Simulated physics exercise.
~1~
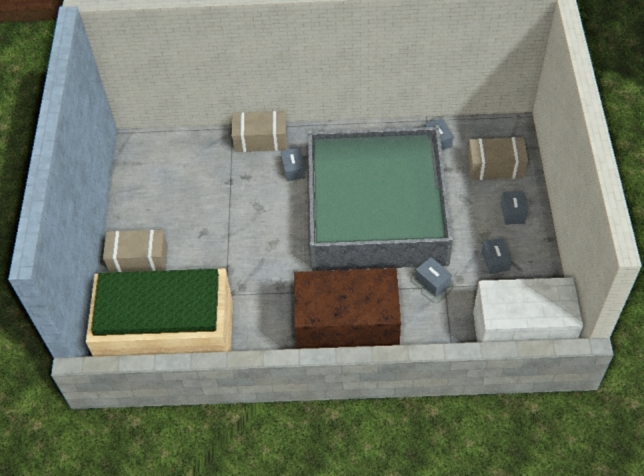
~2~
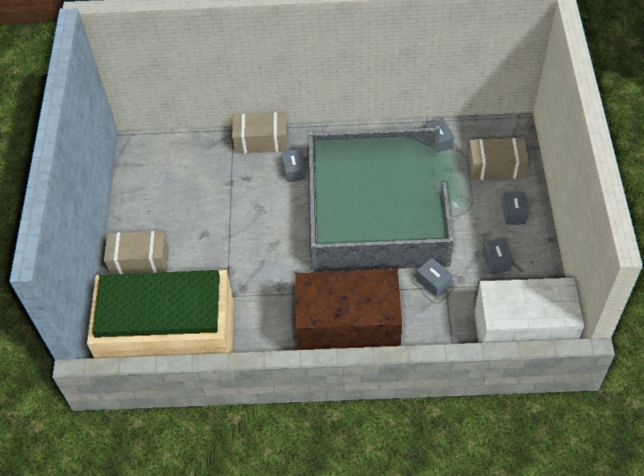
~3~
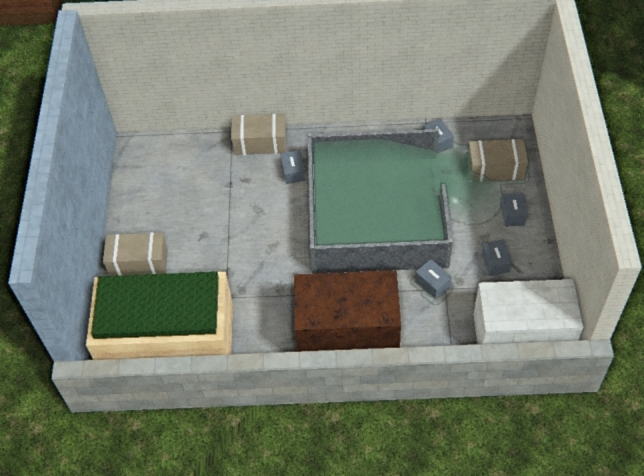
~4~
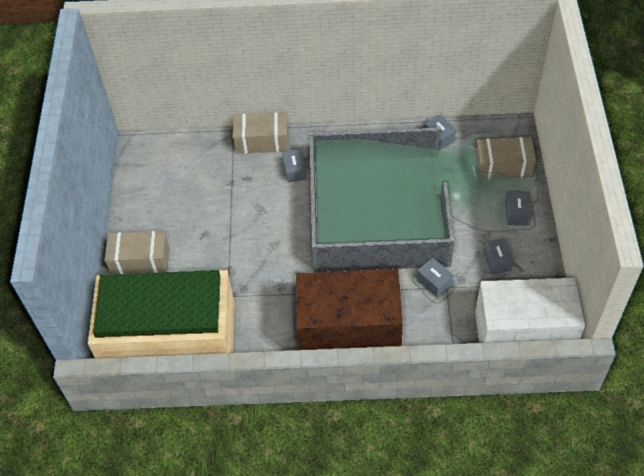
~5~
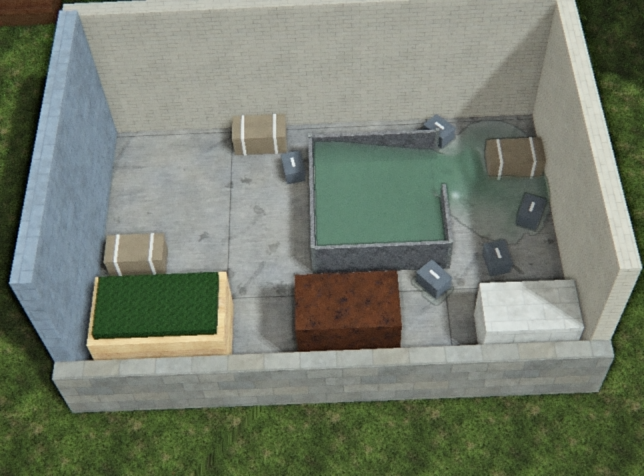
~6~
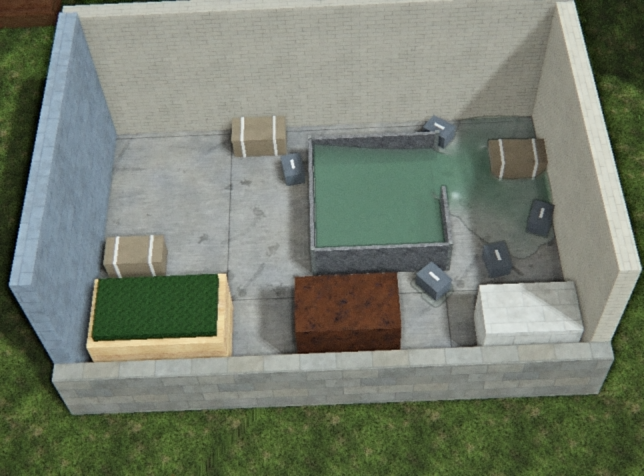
Green water pouring through a gap in a stone tank's right side, nudging a strapped box and grey containers across a walled yard.
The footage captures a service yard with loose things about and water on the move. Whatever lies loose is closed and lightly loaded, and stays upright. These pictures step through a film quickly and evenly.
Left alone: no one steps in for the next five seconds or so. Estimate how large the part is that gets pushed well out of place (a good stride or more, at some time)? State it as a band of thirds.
Share: Two thirds and up.
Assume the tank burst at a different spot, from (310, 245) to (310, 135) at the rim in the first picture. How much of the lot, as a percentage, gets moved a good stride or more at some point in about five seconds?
About 20 %.
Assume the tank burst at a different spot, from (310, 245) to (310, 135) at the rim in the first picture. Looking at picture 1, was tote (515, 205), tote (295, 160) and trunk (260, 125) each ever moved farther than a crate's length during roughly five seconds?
In that order: Under that, that far or more, shifted that much.
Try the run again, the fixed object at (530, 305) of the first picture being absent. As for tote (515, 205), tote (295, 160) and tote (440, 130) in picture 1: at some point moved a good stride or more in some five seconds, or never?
So, in sequence: Did travel that far, then did travel that far, then did travel that far.
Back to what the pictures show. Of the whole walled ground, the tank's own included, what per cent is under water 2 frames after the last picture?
I'd put it at some 25 per cent.
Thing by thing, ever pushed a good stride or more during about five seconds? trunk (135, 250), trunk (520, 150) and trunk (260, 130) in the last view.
Tally in given order: Less than that / the full distance / less than that.
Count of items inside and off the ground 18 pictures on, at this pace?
Total: 4.
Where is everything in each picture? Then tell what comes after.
A tote at (515, 203) rests on the ground; a trunk at (499, 150) rests on the ground; 0 of 8 have shifted, in the first frame.
A tote at (516, 203), on the bottom; a trunk at (499, 151) rests on the ground; 0 of 8 have shifted, in the second frame.
A tote at (515, 205) rests on the ground; a trunk at (498, 152), on the bottom; 0 of 8 have shifted, in the third frame.
A tote at (519, 204) rests on the ground, close to its start; a trunk at (506, 150), on the bottom, close to its start; 2 of 8 have shifted, in the fourth frame.
A tote at (532, 207) rests on the ground, close to its start; a trunk at (516, 150) rests on the ground, close to its start; 3 of 8 have shifted, in the fifth frame.
A tote at (542, 213) rests on the ground, a stride from its start; a trunk at (518, 151) rests on the ground, close to its start; 3 of 8 have shifted, in the sixth frame.
A moment on, 1 of 8 are well off their spots; 1 afloat.
Next, 2 of 8 are well off their spots; 1 afloat.
Later, 5 of 8 are well off their spots; 4 afloat.
In the end, 6 of 8 are well off their spots, and 6 have been at some point; 3 afloat.
